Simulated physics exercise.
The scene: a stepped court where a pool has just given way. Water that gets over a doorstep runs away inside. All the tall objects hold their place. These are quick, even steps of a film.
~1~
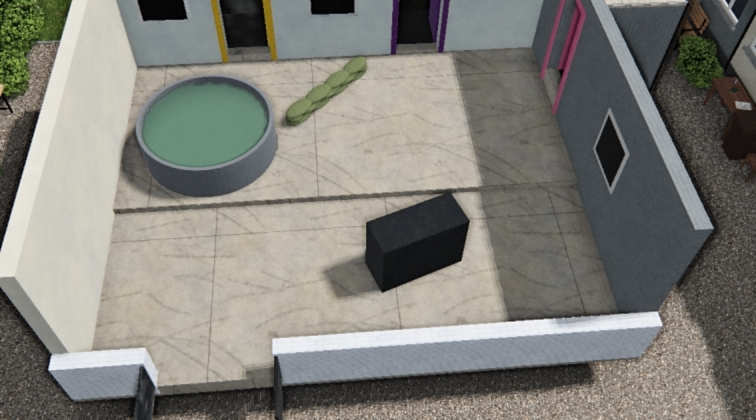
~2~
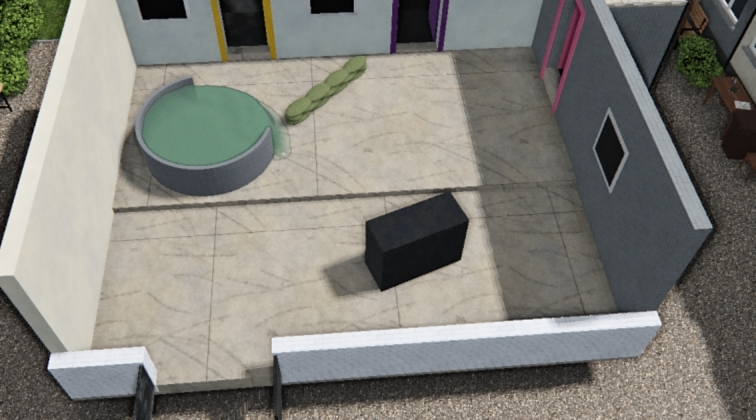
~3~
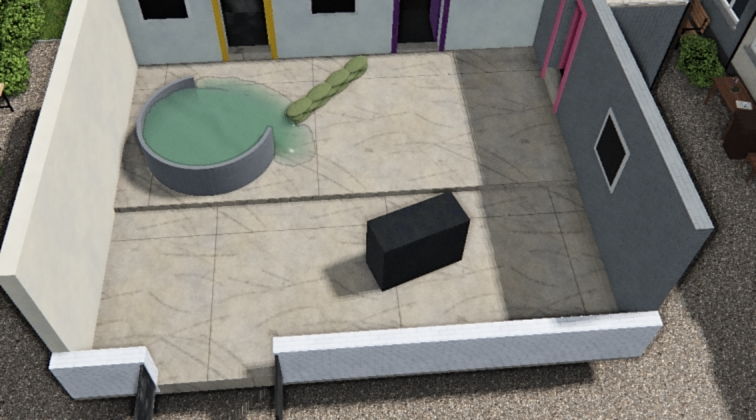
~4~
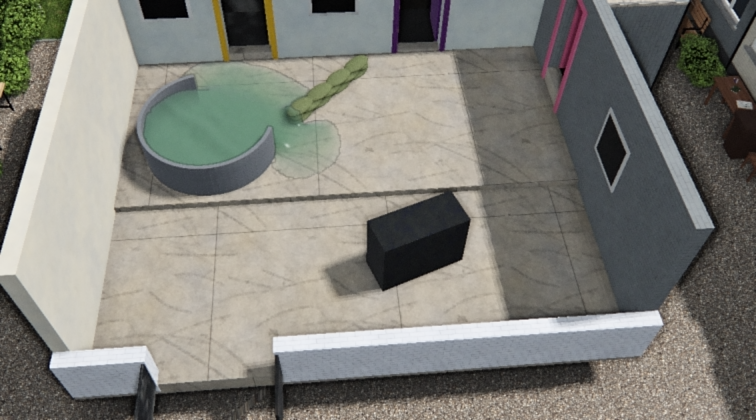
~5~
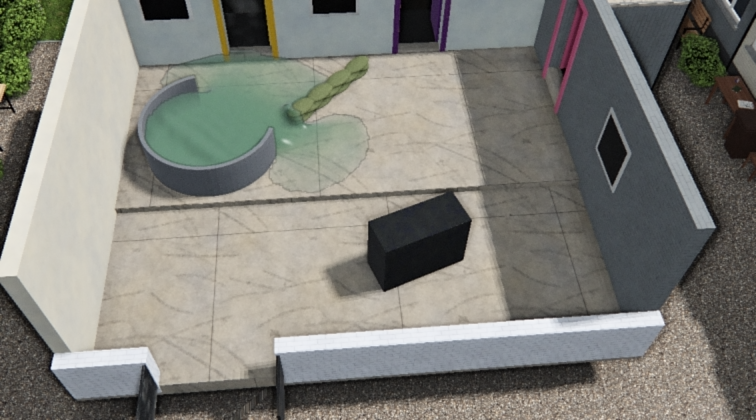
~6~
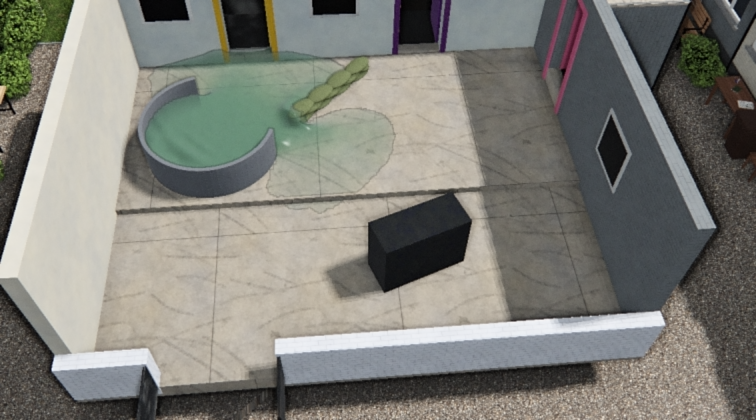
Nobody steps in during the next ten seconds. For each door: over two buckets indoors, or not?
One by one: The yellow door floods; the purple door holds within the limit; the pink door holds within the limit.
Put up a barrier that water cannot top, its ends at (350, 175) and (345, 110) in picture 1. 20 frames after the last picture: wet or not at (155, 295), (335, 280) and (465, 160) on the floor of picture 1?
One after the other: Free of water, covered, free of water.
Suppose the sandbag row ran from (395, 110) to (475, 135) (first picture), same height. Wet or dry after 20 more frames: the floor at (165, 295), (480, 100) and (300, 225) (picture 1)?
In that order: No water, covered, clear.
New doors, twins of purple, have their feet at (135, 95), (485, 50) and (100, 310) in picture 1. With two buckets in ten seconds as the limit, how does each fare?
As listed: Goes over, lets less in, stays under.
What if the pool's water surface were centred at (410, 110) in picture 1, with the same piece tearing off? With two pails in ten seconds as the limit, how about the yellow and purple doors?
My reading: The yellow door holds, the purple door is over.
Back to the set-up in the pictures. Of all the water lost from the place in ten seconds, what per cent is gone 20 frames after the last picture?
Roughly 55 per cent.
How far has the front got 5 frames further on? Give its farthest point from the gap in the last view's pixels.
At about (485, 129).
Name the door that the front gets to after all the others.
The one in pink.
A moment on, water covers 25 % of the floor; the yellow door over two buckets in, the purple door wet at the sill, nothing in, the pink door not reached.
Next, water covers 45 % of the floor; the yellow door far over two buckets in, the purple door wet at the sill, nothing in, the pink door not reached.
Then, water covers 60 % of the floor; the yellow door far over two buckets in, the purple door under two buckets in, the pink door wet at the sill, nothing in.
Later, water covers 75 % of the floor; the yellow door far over two buckets in, the purple door under two buckets in, the pink door wet at the sill, nothing in.
In the end, water covers 85 % of the floor; the yellow door far over two buckets in, the purple door under two buckets in, the pink door wet at the sill, nothing in.
